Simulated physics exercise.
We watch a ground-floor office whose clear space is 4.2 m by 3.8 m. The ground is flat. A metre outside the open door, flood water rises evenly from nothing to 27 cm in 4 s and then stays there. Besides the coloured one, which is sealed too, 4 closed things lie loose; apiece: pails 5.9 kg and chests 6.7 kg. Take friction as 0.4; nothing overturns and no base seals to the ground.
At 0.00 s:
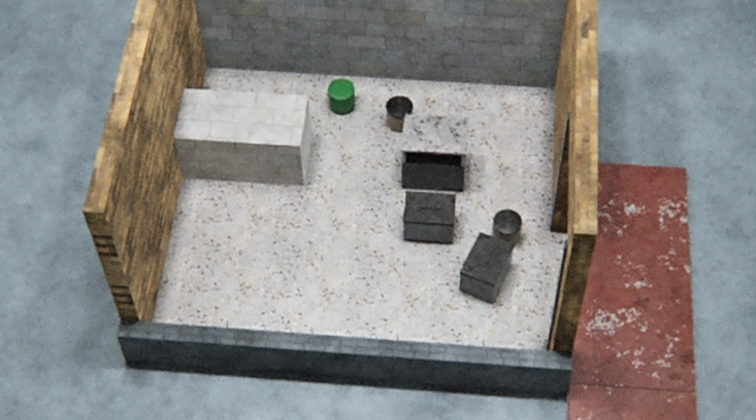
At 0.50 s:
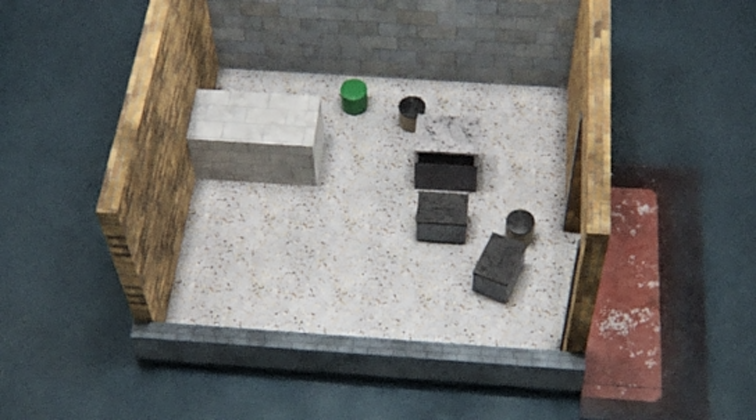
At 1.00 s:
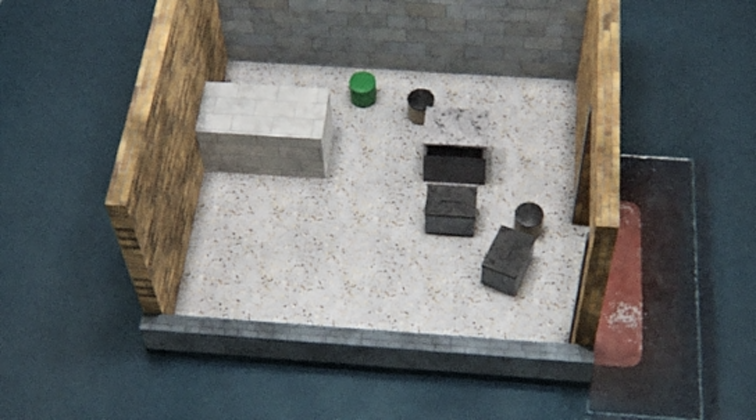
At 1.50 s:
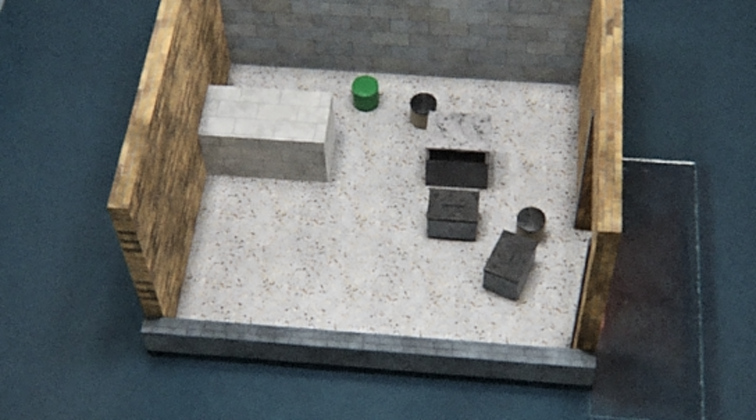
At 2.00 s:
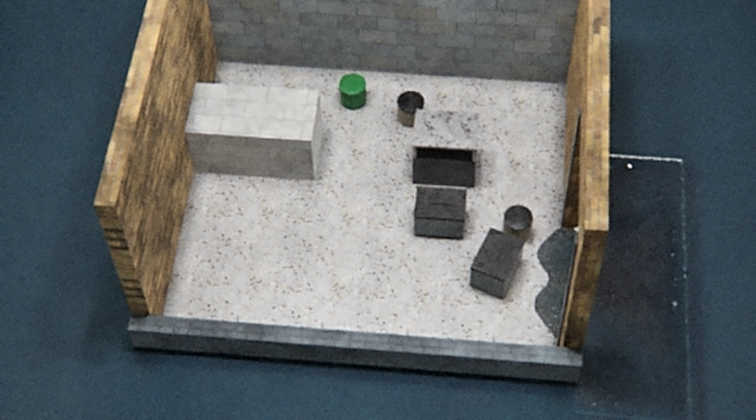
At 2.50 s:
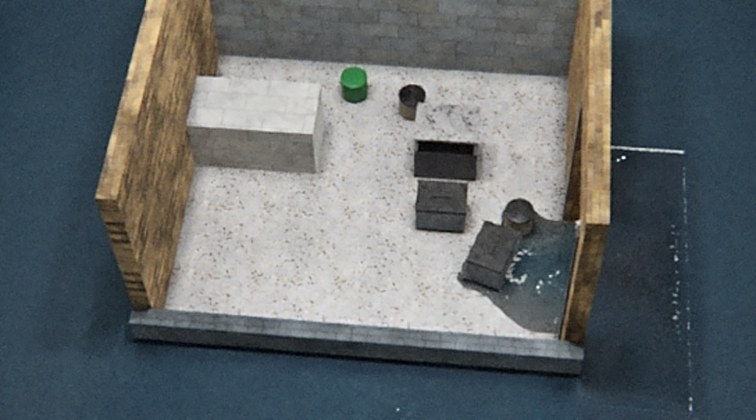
At first the roofless room's speckled floor is dry, with a green pail near the back wall and a reddish patch outside at right. Dark water covers the patch, then enters through the right-hand doorway and spreads around the nearest dark chest, which turns slightly while the other objects stay put.
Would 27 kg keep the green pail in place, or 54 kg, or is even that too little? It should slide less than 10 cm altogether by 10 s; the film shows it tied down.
For it, the smaller load will do.
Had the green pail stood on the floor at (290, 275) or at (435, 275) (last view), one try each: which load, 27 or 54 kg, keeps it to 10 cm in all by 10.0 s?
In turn: The smaller is enough; the smaller is enough.
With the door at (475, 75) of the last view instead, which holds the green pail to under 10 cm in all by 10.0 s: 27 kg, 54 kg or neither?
In that case the lower weight is enough.
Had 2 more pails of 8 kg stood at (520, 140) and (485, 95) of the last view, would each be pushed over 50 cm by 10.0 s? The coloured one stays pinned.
In turn: Less, under.
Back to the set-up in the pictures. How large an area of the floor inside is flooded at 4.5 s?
Roughly 8.0 m2.
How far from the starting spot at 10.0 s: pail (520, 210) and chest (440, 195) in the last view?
In that order: 60 cm, 140 cm.
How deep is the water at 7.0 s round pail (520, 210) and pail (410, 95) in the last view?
Roughly 3 and 2 cm.
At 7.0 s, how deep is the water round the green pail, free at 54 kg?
Roughly 4 cm.
After 3.5 s the green pail would be 0 cm from its start with 27 kg and 0 cm from its start with 54 kg; 0 cm of water round it then.
After 4.5 s the green pail would be 0 cm from its start with 27 kg and 0 cm from its start with 54 kg; 0 cm of water round it then.
After 7.0 s the green pail would be 0 cm from its start with 27 kg and 0 cm from its start with 54 kg; 4 cm of water round it then.
After 10.0 s the green pail would be 0 cm from its start with 27 kg and 0 cm from its start with 54 kg; 11 cm of water round it then.
